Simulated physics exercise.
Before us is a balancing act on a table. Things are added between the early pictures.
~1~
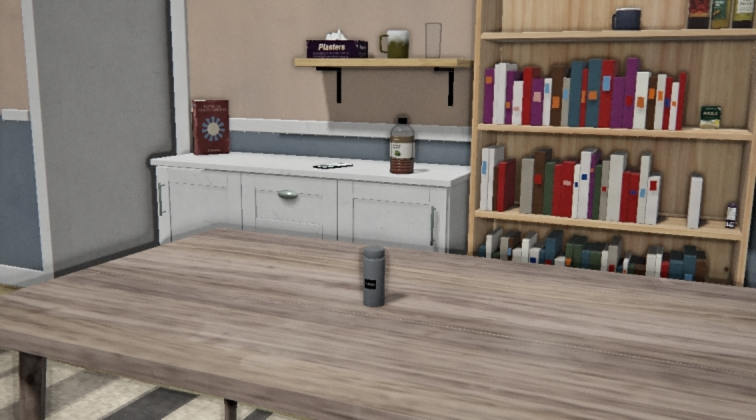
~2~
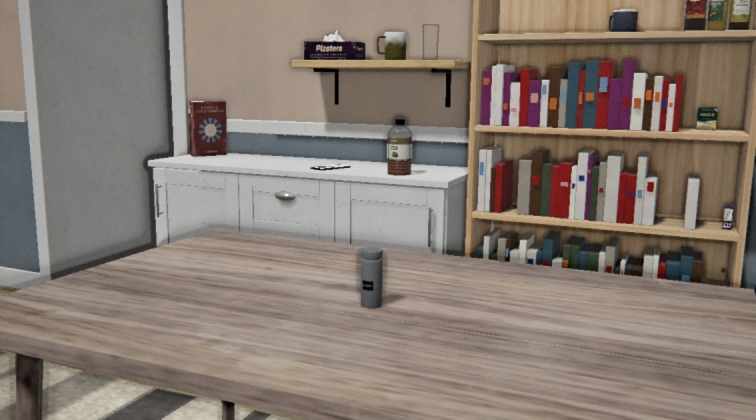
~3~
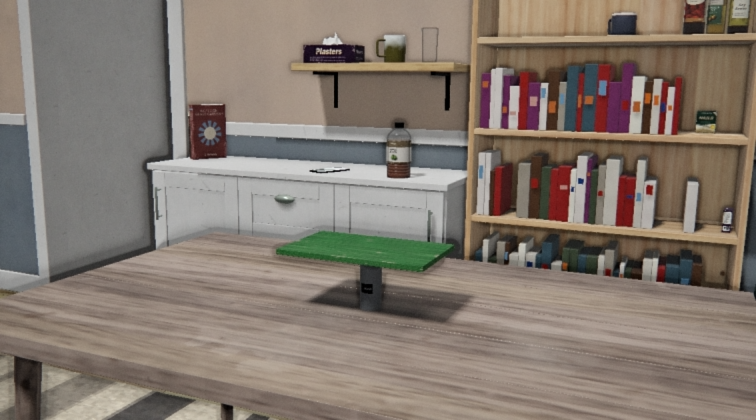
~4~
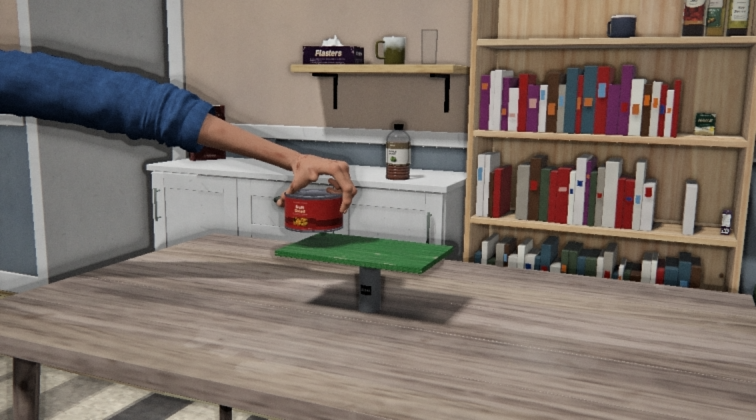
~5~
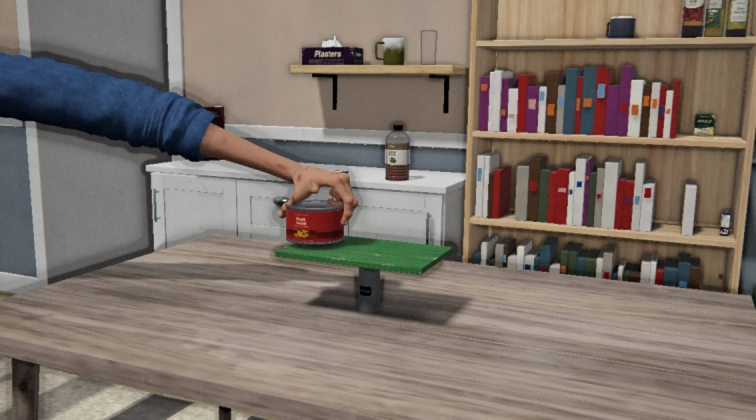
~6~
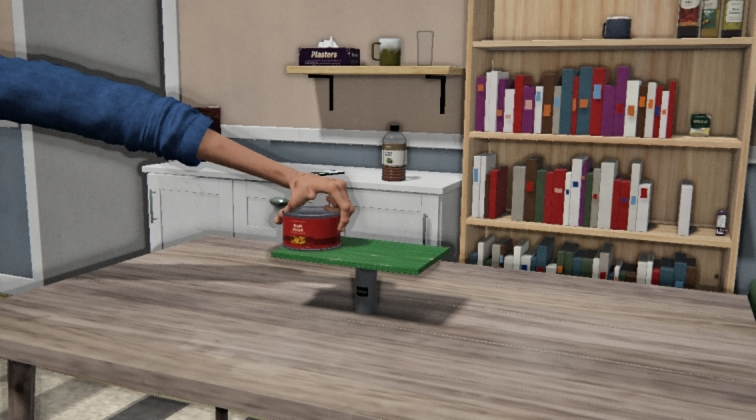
A room with a white cabinet, a small wall shelf and a bookcase at right is seen from slightly above a wooden table. A small grey shaker stands near the table's centre, and a flat green board appears across its top. A blue-sleeved arm reaches in from the left and lowers a red tub onto the board's left side, while the view shifts very slightly.
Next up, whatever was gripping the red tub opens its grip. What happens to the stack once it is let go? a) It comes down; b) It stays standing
a.
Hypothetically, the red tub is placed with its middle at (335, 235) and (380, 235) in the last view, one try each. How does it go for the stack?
Result of try one: Collapse; result of try two: No collapse.
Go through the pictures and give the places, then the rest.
The last thing is not in view yet; grey shaker (374, 277), in the first picture.
The last thing is not in view yet; grey shaker (372, 278), in the second picture.
The last thing is not in view yet; grey shaker (371, 281), in the third picture.
Coming down; red tub (314, 210); grey shaker (370, 283), in the fourth picture.
Coming down; red tub (315, 222); grey shaker (369, 283), in the fifth picture.
In place under the hand; red tub (312, 228); grey shaker (366, 284), in the sixth picture.
Then, 0.30 s later than the last frame, red tub now fallen; green board tilted by 45°.
Then, 0.70 s later than the last frame, green board now fallen; grey shaker on its side.
Then, 0.80 s later than the last frame, grey shaker now fallen.
When it is over, fallen, grey shaker, red tub and green board. The stack gives way.
